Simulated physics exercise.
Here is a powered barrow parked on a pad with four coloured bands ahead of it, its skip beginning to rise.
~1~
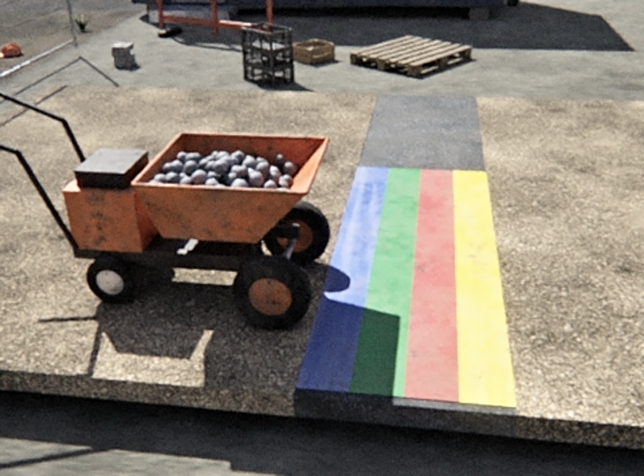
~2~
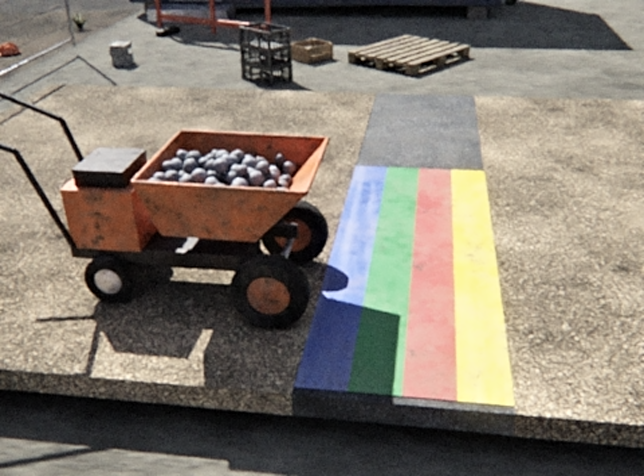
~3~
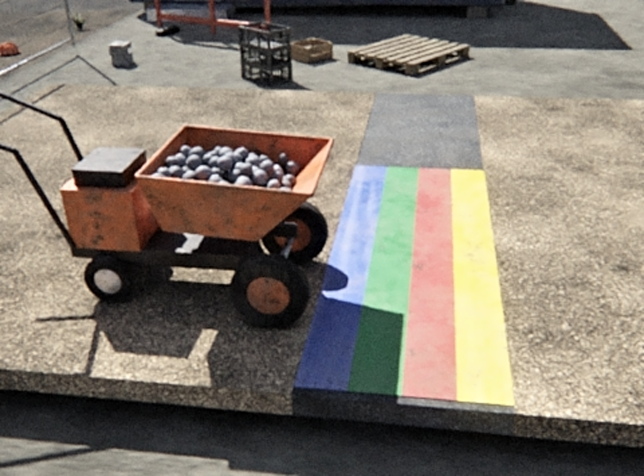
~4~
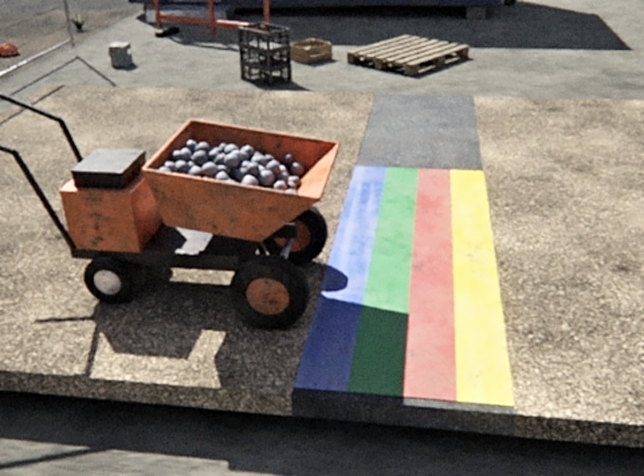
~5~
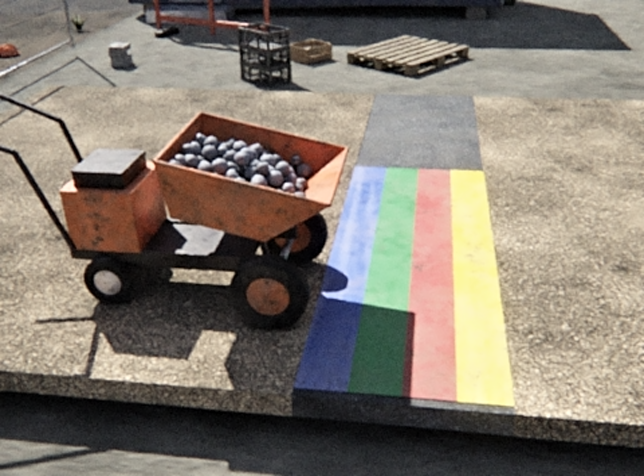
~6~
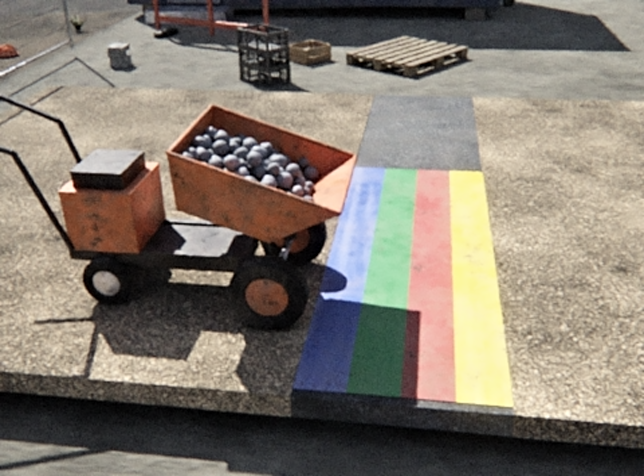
To begin with, an orange powered barrow loaded with round grey cobbles sits on a pad, its skip level, left of blue, green, red and yellow bands. The skip then slowly tilts toward the right, its rear rising clearly, while the wheels stay put and the cobbles remain inside.
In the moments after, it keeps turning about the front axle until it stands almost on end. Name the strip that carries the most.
Most lies over the red band.
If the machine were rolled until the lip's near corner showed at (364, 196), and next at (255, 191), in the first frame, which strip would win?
First that yellow strip, then the green strip.
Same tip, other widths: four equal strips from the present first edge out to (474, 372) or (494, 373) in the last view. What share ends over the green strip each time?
In turn 0 and 10 in a hundred.
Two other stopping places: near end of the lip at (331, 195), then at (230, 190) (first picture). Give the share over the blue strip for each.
In turn 0 and 30 in a hundred.
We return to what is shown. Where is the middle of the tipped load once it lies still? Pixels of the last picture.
Around (443, 296).
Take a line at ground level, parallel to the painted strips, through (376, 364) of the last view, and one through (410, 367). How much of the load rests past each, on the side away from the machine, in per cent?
About 80 and 70 per cent.
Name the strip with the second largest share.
It is the yellow one.
Shortly afterwards, skip tipped steeply; the whole lot in the skip.
Next, skip tipped right over; near two thirds in the skip; a little over the green strip; near a quarter over the red strip; a little over the yellow strip.
Some moments later, skip tipped right over; near a quarter in the skip; a little over the green strip; near a third over the red strip; near a quarter over the yellow strip; a little off the paint.
In the end, skip tipped right over; near a quarter in the skip; none at all over the blue strip; a little over the green strip; near a third over the red strip; near a quarter over the yellow strip; a little off the paint.
